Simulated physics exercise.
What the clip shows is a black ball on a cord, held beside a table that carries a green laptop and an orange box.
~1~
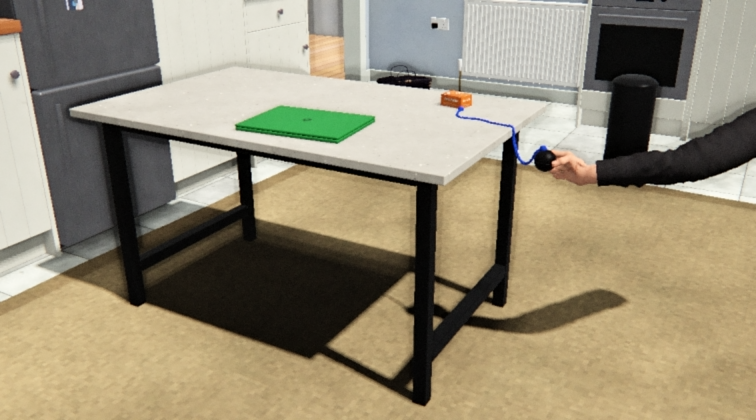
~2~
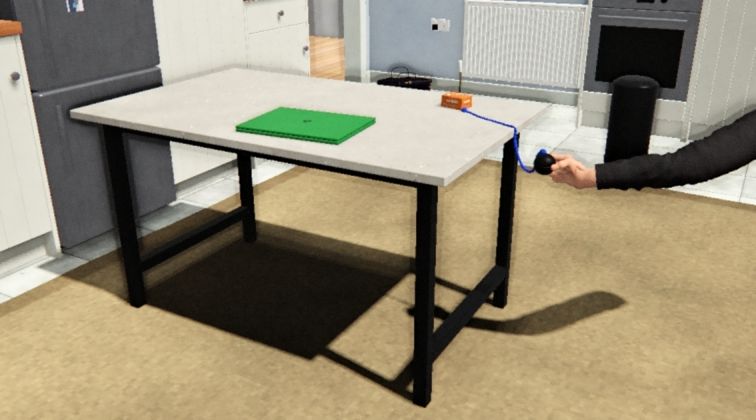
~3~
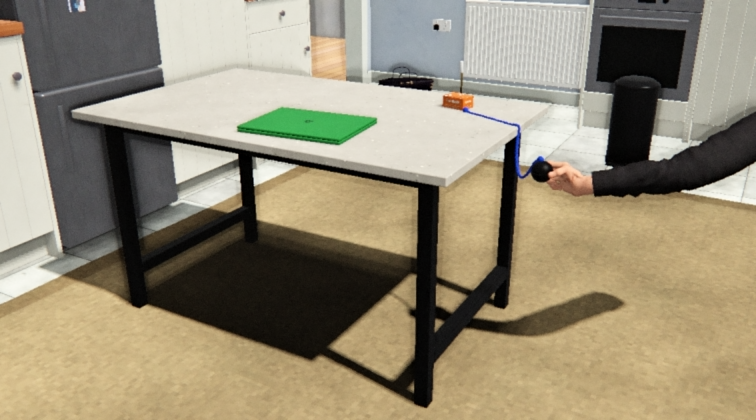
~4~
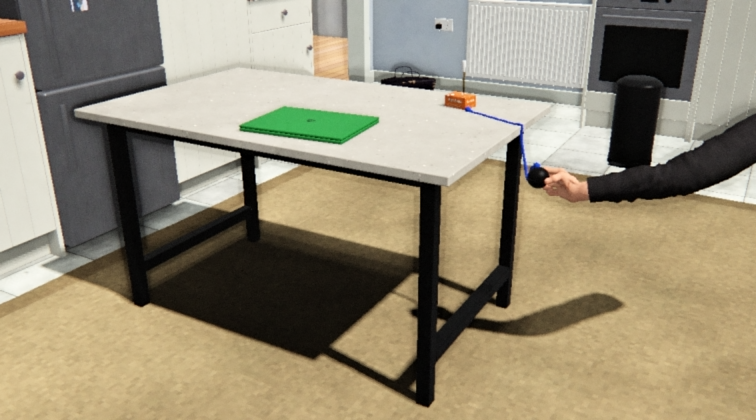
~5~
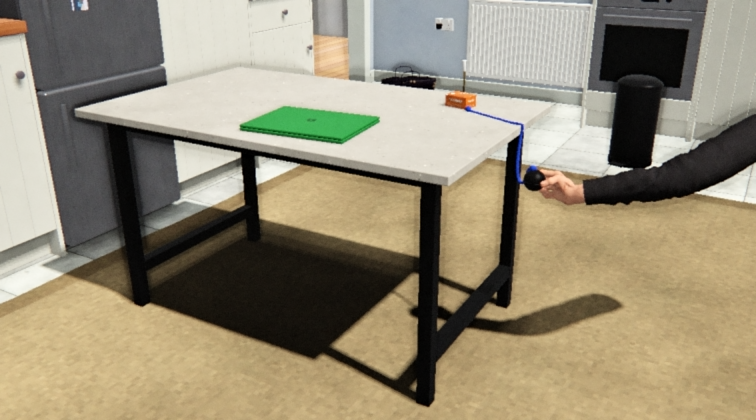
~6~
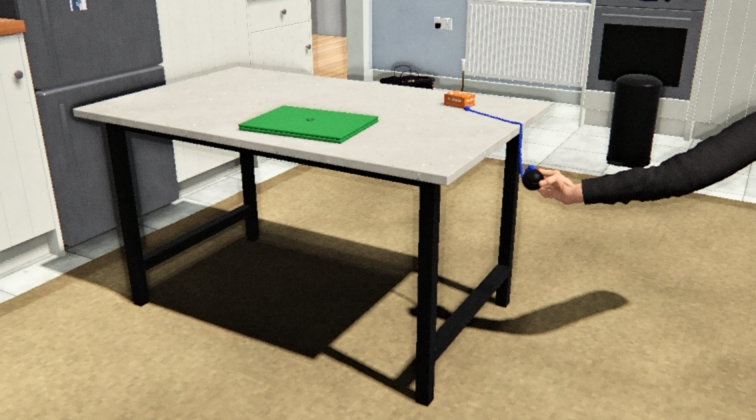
A hand slowly lowering a black ball on a blue cord tied to an orange box on a table with a green slab.
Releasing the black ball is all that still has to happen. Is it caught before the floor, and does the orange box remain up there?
Outcome: The black ball makes it down; the orange box falls as well.
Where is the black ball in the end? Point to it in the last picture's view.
That one winds up at (491, 309) in the last picture.
Then, 0.46 s past the final frame, ball on the floor near (514, 327); laptop still; box over the edge.
Then, 0.78 s past the final frame, ball on the floor near (510, 325); laptop still; box down on the floor.
When it is over, ball on the floor near (491, 309); laptop still; box down on the floor. The black ball lands on the floor and the orange box follows it down.
